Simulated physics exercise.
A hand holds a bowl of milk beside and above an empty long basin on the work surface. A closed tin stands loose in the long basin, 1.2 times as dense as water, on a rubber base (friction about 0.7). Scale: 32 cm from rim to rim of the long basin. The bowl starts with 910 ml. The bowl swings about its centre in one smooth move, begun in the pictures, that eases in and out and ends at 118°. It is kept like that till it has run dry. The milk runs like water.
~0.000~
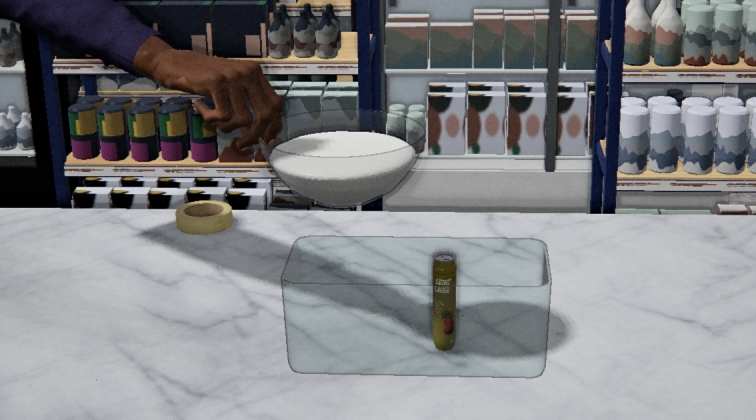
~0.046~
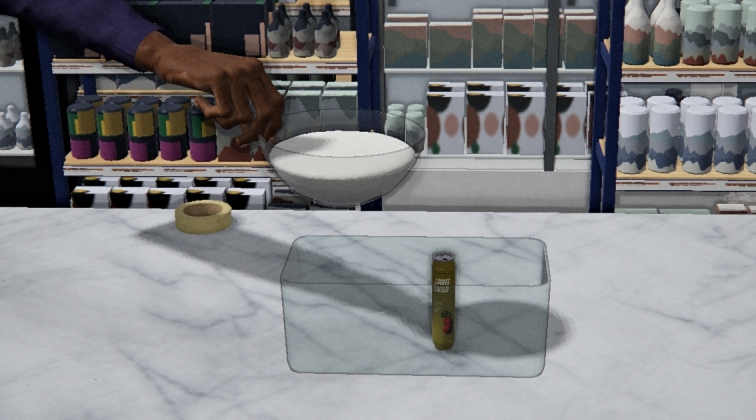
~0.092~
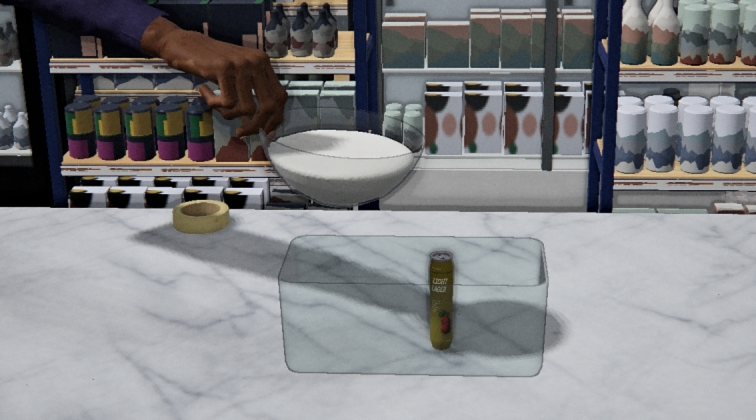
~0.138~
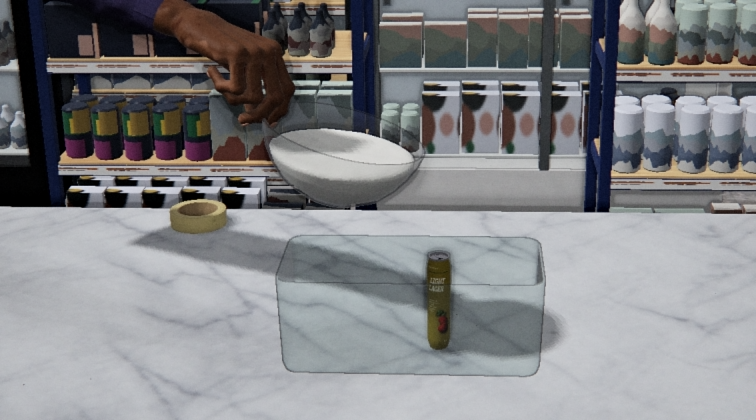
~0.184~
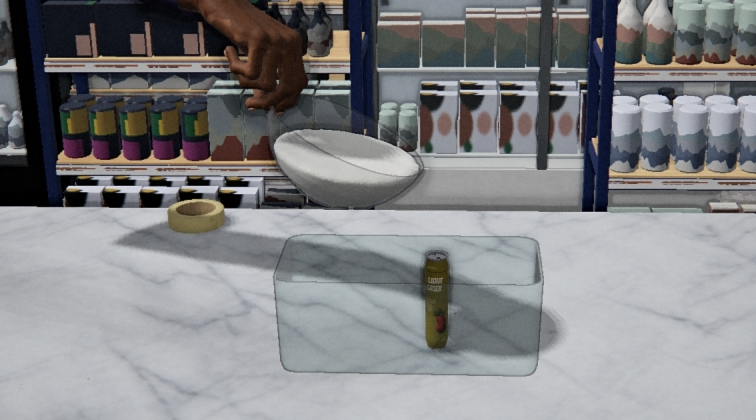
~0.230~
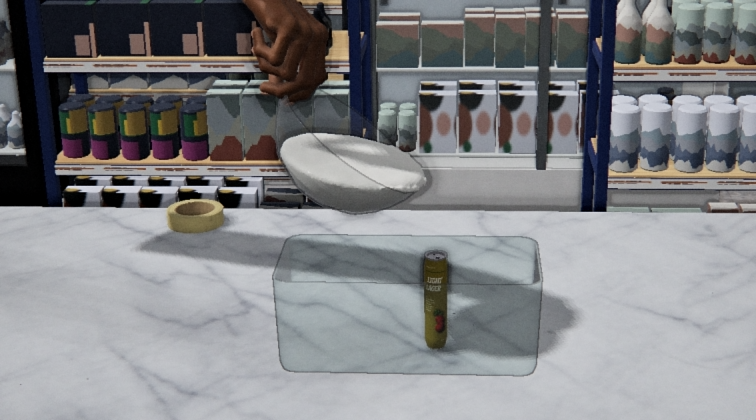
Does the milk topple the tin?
It remains upright.
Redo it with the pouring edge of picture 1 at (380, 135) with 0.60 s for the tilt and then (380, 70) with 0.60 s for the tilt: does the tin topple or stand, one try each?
First it topples; then it topples.
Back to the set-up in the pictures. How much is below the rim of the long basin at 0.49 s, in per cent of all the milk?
Some 90 per cent.
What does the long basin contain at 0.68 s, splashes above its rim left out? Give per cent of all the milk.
Some 88 per cent.
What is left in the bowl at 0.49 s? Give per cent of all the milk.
About 1 per cent.
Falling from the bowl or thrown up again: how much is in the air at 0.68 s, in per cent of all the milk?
Some 10 per cent.
After 0.49 s the tilt is 109° and 1 per cent is still to pour; the tin stands where it began.
After 0.68 s the tilt is 118° and 0 per cent is still to pour; the tin leans 4°.
After 0.88 s the tilt is 118° and 0 per cent is still to pour; the tin stands where it began.
After 1.10 s the tilt is 118° and 0 per cent is still to pour; the tin stands 1 cm from where it began.
In the end the tin stands 1 cm from where it began.
